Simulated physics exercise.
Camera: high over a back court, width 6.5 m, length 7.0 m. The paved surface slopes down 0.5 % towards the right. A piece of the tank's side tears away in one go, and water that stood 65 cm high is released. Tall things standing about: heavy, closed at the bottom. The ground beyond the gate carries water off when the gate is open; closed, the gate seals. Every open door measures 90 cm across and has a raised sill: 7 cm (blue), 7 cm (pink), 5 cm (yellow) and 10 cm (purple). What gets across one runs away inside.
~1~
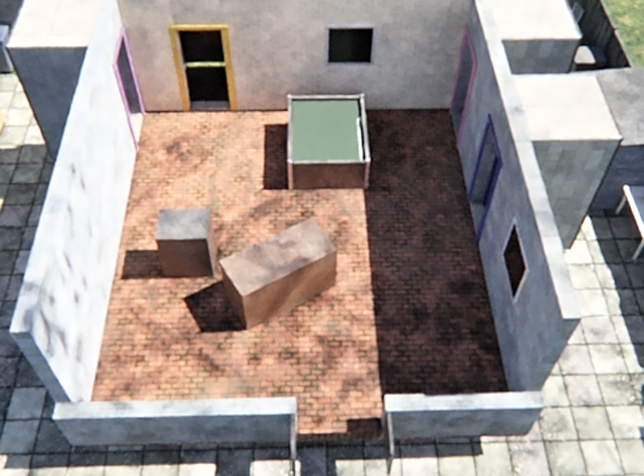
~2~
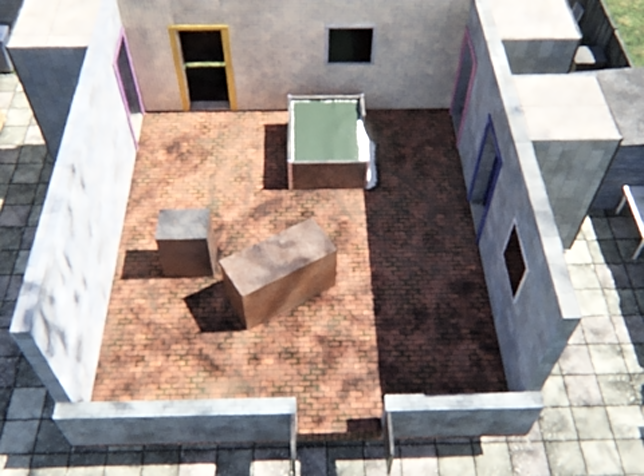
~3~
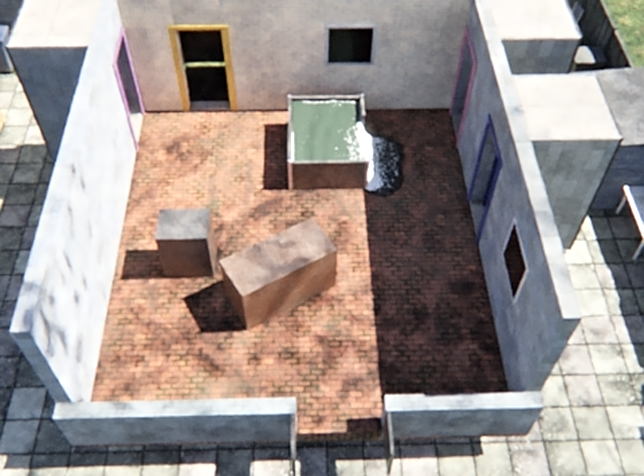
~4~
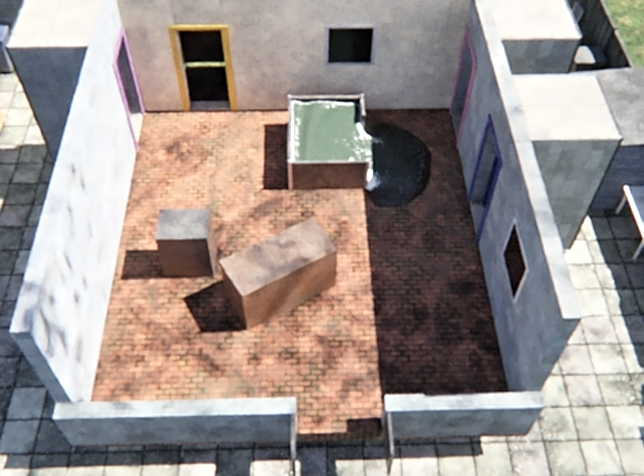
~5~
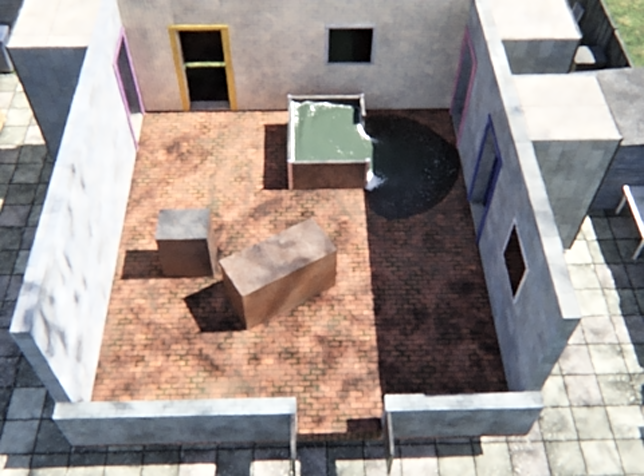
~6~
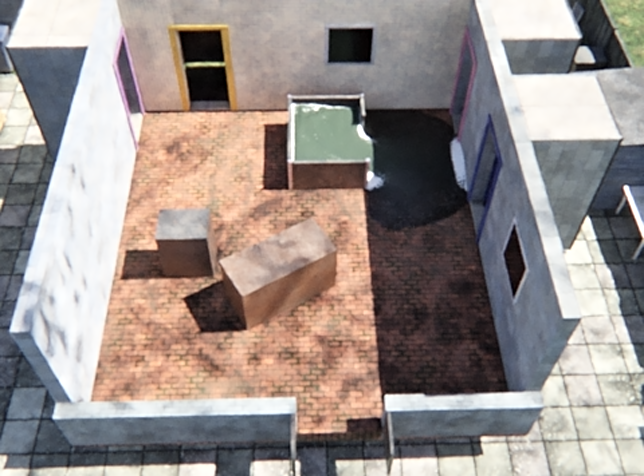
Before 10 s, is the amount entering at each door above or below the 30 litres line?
At the blue door the inflow will be out of bounds. At the pink door the inflow will be out of bounds. At the yellow door the inflow will be within bounds. At the purple door the inflow will be within bounds.
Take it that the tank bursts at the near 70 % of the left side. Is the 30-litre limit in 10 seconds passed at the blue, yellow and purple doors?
Then it goes blue fine, yellow too high, purple too high.
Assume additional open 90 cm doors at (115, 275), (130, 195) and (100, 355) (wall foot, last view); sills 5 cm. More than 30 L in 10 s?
Note, doorways in listed order: Stays short, stays short, stays short.
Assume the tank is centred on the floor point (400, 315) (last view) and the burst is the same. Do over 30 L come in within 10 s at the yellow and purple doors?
Yellow gets no more than that, purple gets no more than that.
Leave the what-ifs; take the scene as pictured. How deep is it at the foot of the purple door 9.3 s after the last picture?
The depth comes to around 2.5 centimetres.
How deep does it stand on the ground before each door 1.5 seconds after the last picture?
Depth readings (cm): Blue = 16; pink = 20; yellow = 0; purple = 0.
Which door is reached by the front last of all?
Purple.
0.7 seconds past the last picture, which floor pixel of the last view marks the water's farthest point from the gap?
That's around (479, 263) in the last picture.
Then, 0.7 s after the last picture water covers 15 % of the floor and is deepest (38 cm) near (460, 168); blue door 19 cm at the sill, 7 L in, pink door 22 cm at the sill, 36 L in, yellow door not reached, purple door not reached.
Then, 1.5 s after the last picture water covers 20 % of the floor and is deepest (32 cm) near (449, 113); blue door 16 cm at the sill, 47 L in, pink door 20 cm at the sill, 99 L in, yellow door not reached, purple door not reached.
Then, 2.8 s after the last picture water covers 35 % of the floor and is deepest (20 cm) near (449, 113); blue door 11 cm at the sill, 74 L in, pink door 16 cm at the sill, 160 L in, yellow door not reached, purple door not reached.
Then, 5.3 s after the last picture water covers 55 % of the floor and is deepest (11 cm) near (490, 371); blue door 8 cm at the sill, 85 L in, pink door 9 cm at the sill, 201 L in, yellow door 2 cm at the sill, 0 L in, purple door 6 cm at the sill, 0 L in.
Then, 9.3 s after the last picture water covers 70 % of the floor and is deepest (6 cm) near (510, 413); blue door 5 cm at the sill, 86 L in, pink door 5 cm at the sill, 204 L in, yellow door 1 cm at the sill, 0 L in, purple door 2 cm at the sill, 0 L in.
